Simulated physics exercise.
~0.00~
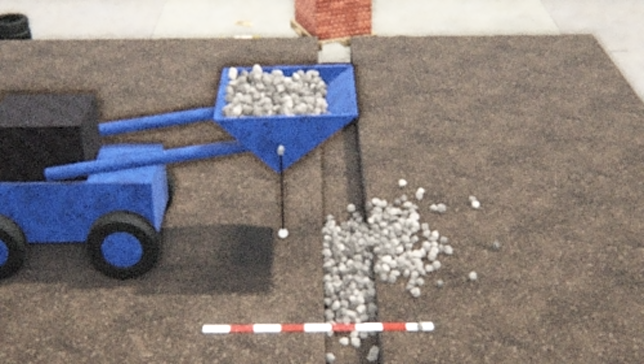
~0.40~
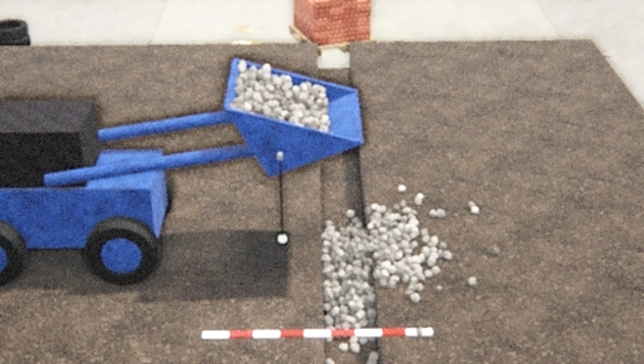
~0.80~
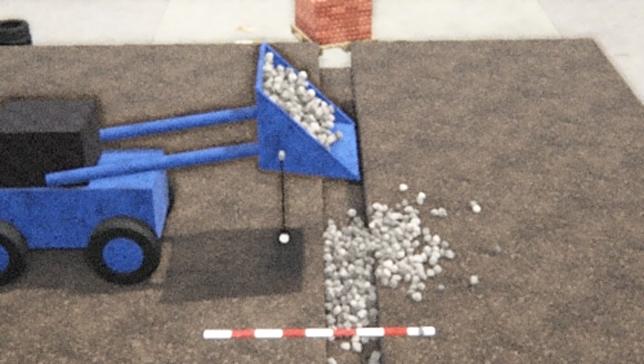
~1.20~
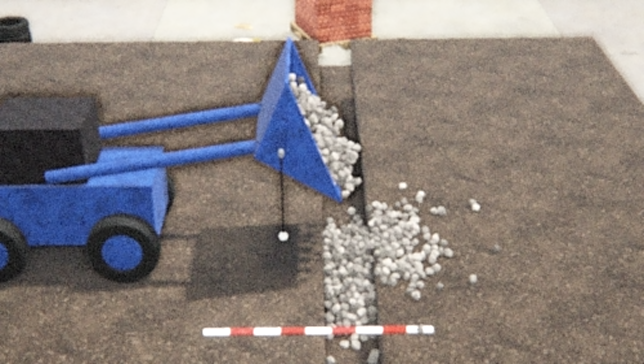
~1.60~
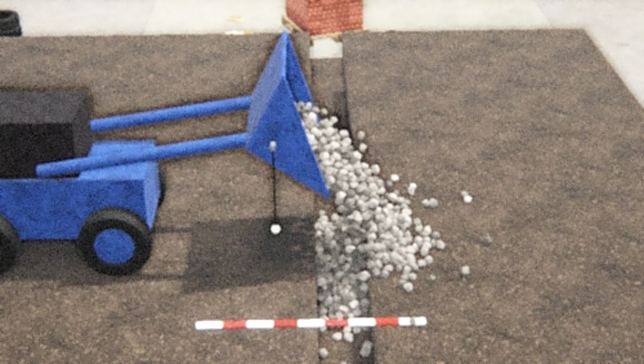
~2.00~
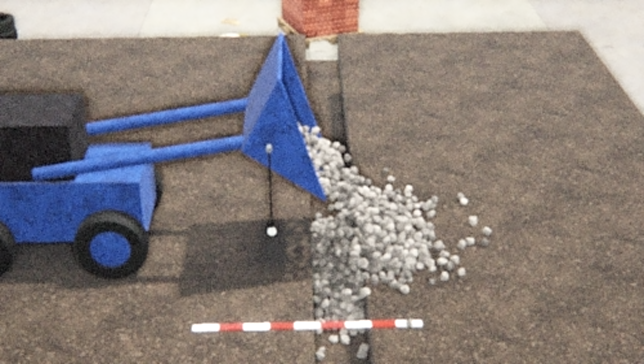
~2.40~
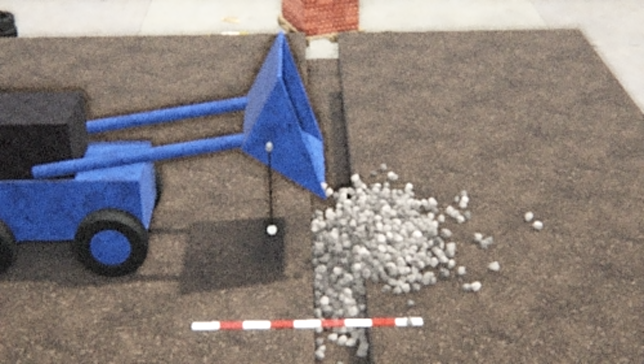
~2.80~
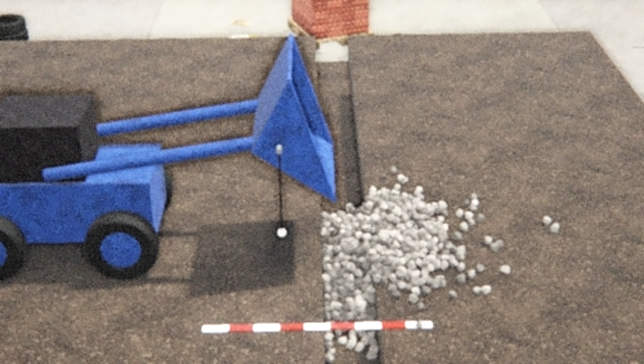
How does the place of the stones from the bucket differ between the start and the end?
At the start they were piled in the raised blue bucket. At the end they lay lower down and further right, heaped in and beyond the trench with the earlier stones.
The blue loader's bucket, full of pale stones, tipped steadily forward over a narrow trench and poured its whole load onto the stones already lying there, leaving the bucket empty and a bigger heap covering part of the trench and the ground beyond.
